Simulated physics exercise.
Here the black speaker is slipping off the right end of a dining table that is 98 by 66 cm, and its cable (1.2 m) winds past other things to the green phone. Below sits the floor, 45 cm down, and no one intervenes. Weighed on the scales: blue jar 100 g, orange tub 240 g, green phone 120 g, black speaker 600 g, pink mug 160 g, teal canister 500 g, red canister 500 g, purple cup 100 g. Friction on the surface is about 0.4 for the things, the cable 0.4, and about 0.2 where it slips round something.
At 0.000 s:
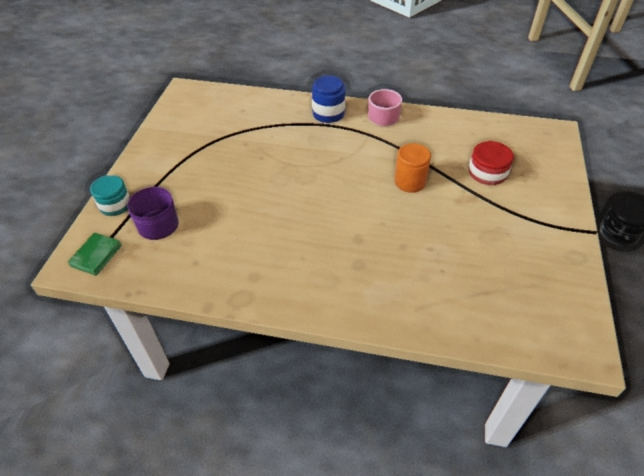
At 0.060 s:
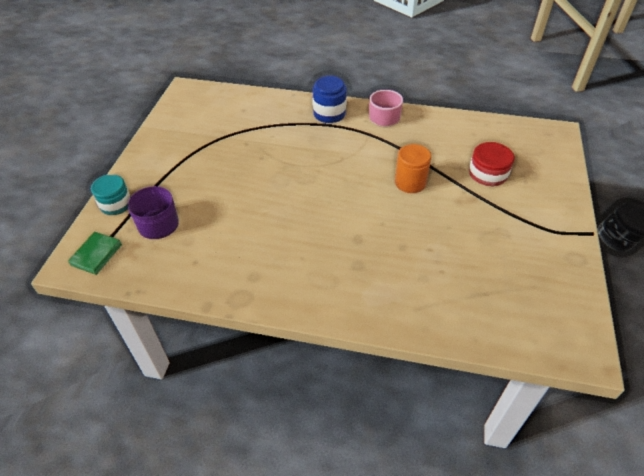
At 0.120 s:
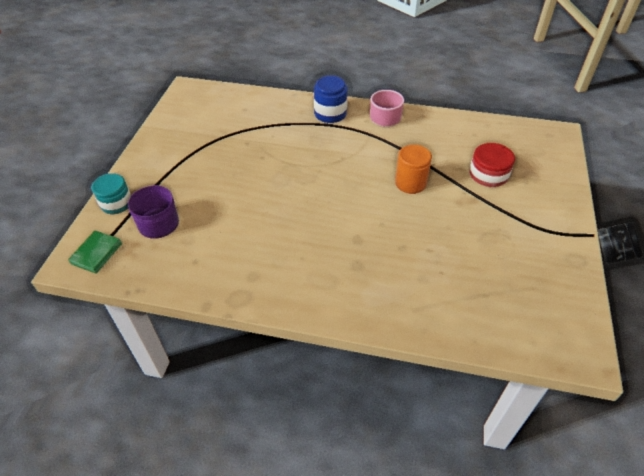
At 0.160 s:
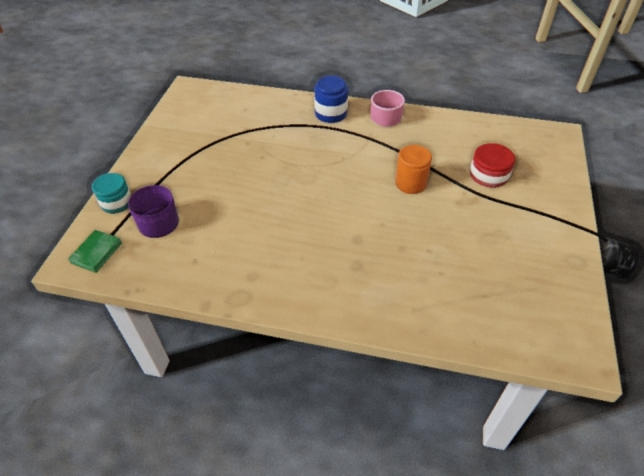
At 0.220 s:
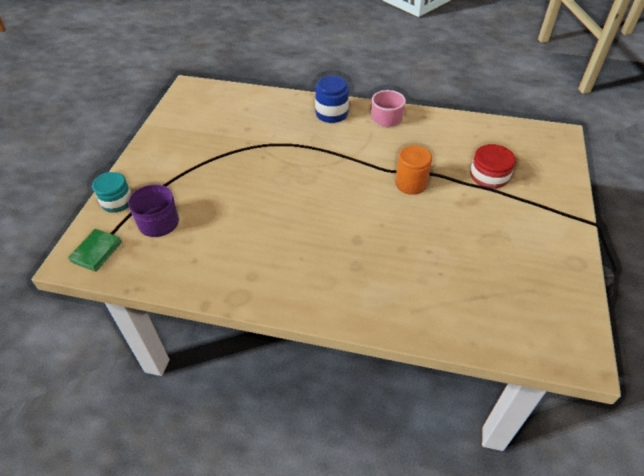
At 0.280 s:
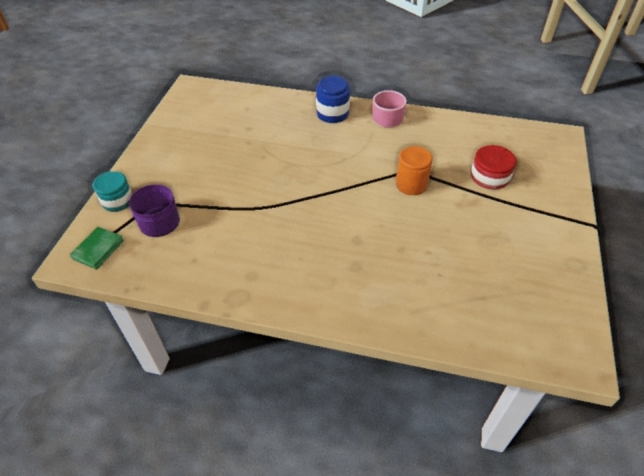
A black speaker just past the right edge of a light wooden table, seen from above at an angle on a grey floor, sinks out of sight below the edge. The cable, curving from a green phone at left, is dragged rightward, its arc flattening and then sagging between purple cup and orange tub. Teal and red canisters, blue jar and pink mug stay put.
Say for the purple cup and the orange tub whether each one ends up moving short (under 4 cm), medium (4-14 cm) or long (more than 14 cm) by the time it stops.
At the end, purple cup: Large shift; orange tub: Medium shift.
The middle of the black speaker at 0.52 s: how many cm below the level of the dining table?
40 cm or so.
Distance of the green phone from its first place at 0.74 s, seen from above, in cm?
It has shifted around 50 cm.
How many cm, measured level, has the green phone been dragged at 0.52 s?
About 32 cm, measured level.
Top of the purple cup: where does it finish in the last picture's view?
Roughly at (219, 264).
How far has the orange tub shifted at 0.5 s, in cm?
7 centimetres or so.
By 0.5 s, the cable's tail end at (238, 192); purple cup 19 cm off its start, orange tub 7 cm off its start, green phone 32 cm off its start.
By 0.7 s, the cable's tail end at (305, 154); purple cup 21 cm off its start, orange tub 7 cm off its start, green phone 50 cm off its start.
By 1.0 s, the cable's tail end at (312, 152); purple cup 21 cm off its start at (219, 264), orange tub 7 cm off its start at (424, 179), green phone 51 cm off its start at (331, 146).
By 1.2 s, the cable's tail end at (312, 152); purple cup 21 cm off its start, orange tub 7 cm off its start, green phone 51 cm off its start.
By 2.4 s, the cable's tail end at (312, 152); purple cup 21 cm off its start at (219, 264), orange tub 7 cm off its start at (424, 179), green phone 51 cm off its start at (331, 146), black speaker over the edge.
